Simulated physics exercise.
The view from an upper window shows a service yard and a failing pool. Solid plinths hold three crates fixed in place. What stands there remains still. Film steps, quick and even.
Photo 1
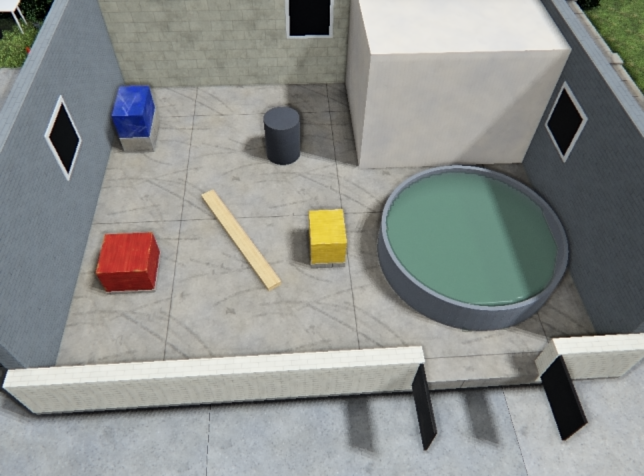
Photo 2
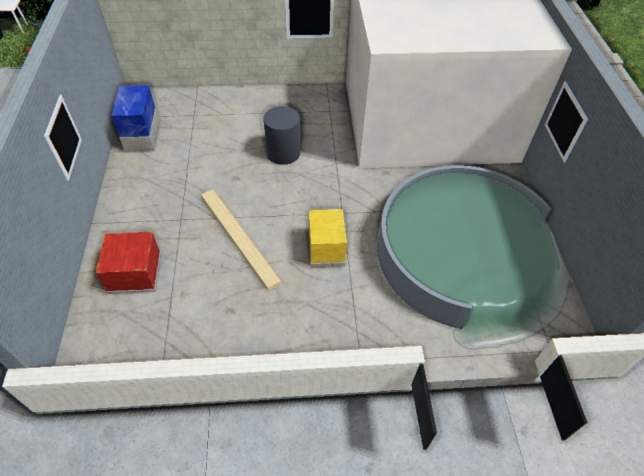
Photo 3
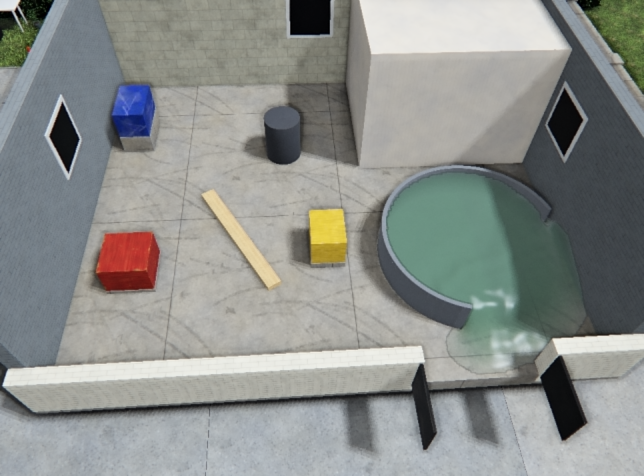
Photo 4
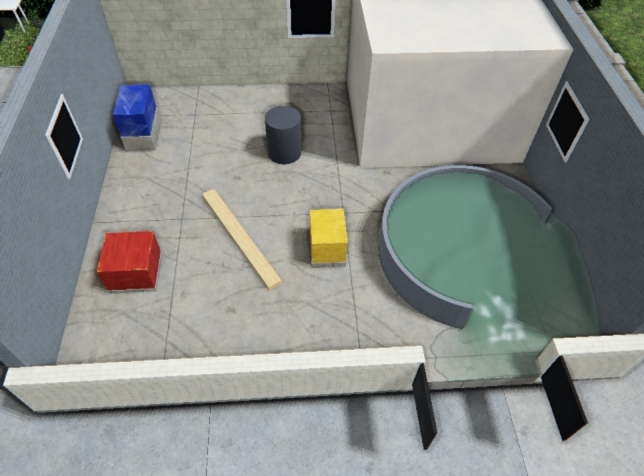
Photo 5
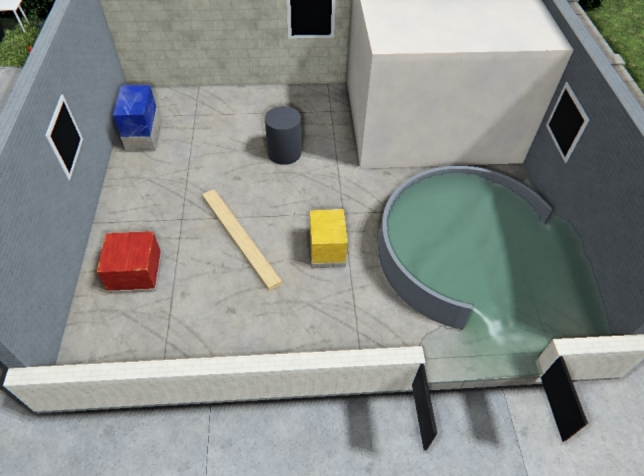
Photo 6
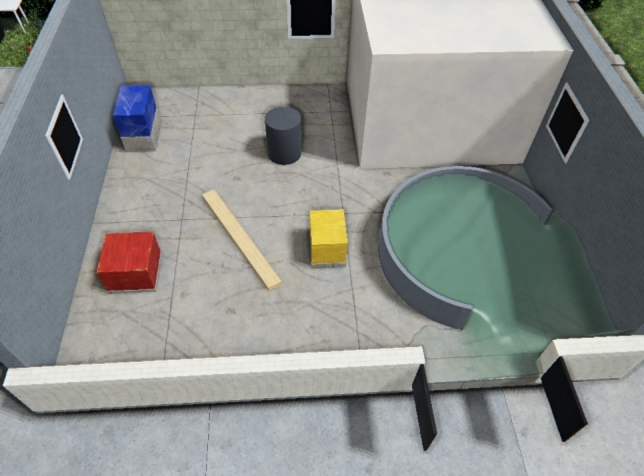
A large round pool of green water with a grey rim stands at the right of a walled concrete yard, seen from high above. A white block sits behind it, with a yellow cube, pale plank, dark cylinder, red box and blue box to the left. The pool's front-right rim disappears, and water spreads out toward the right wall and front opening, churning white, then smoothing, while the view stays still.
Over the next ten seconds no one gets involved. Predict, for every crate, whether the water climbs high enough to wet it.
Result: The yellow crate is not flooded; the red crate is not flooded; the blue crate is not flooded.
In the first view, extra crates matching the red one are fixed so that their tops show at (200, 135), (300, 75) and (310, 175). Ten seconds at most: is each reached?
In order, the crates: One stays clear, two stays clear, three gets flooded.
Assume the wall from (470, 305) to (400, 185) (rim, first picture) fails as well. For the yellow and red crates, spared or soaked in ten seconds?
Taking them in turn, the yellow one is swamped, and the red one is swamped.
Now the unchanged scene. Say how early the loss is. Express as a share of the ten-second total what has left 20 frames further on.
Near 50 in a hundred, I reckon.
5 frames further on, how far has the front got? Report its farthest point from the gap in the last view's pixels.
The farthest wet point should be near (457, 171).
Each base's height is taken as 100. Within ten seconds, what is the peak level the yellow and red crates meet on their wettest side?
Respectively 40 % and 40 %.
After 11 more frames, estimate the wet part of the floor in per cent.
I'd estimate some 10 per cent.
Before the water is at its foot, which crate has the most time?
The blue crate, as I see it.
A moment on, water covers 10 % of the floor; the yellow crate not reached, the red crate not reached, the blue crate not reached.
Next, water covers 10 % of the floor; the yellow crate not reached, the red crate not reached, the blue crate not reached.
Then, water covers 25 % of the floor; the yellow crate not reached, the red crate not reached, the blue crate not reached.
Later, water covers 35 % of the floor; the yellow crate water round its plinth, the red crate water round its plinth, the blue crate not reached.
In the end, water covers 50 % of the floor; the yellow crate stayed above the water, the red crate stayed above the water, the blue crate stayed above the water.
